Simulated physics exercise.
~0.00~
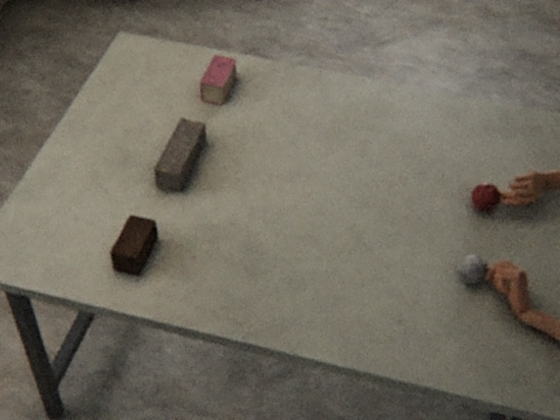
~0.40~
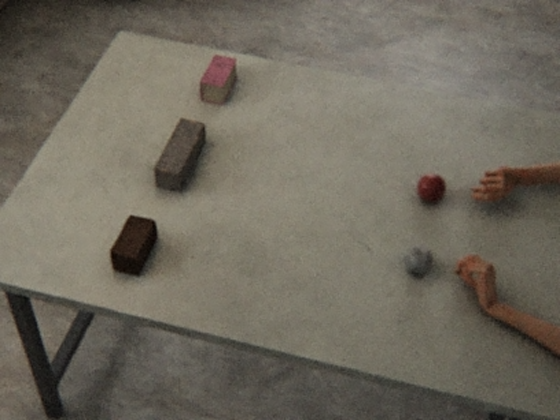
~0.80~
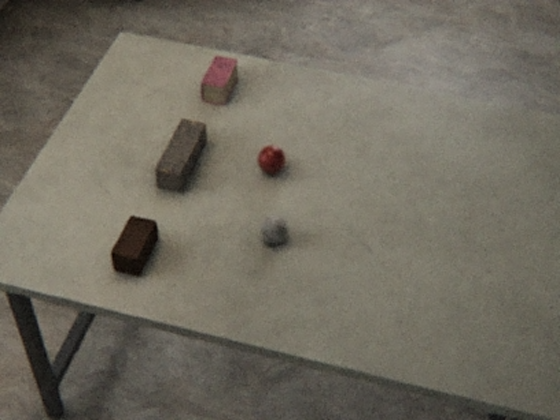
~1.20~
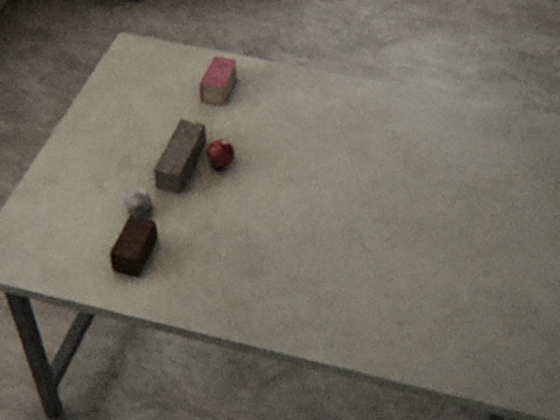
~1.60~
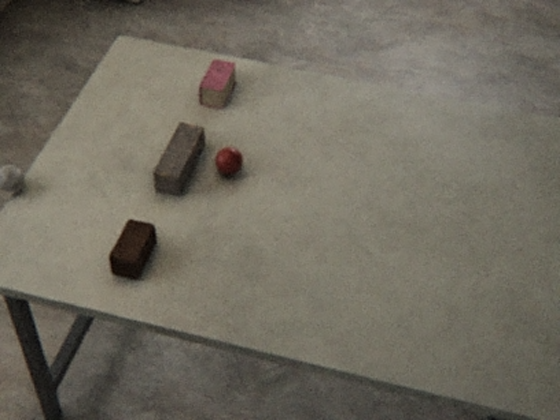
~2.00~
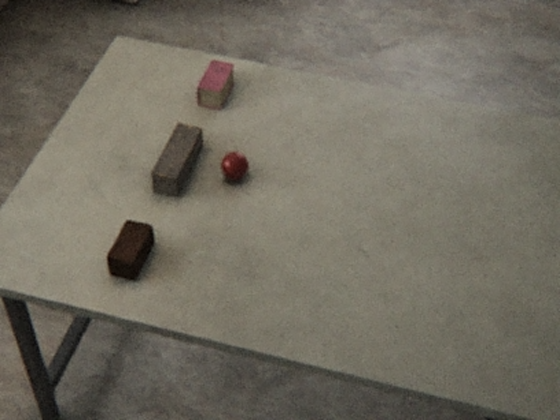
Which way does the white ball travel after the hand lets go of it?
The white ball rolls to the left, passing between the grey and brown blocks.
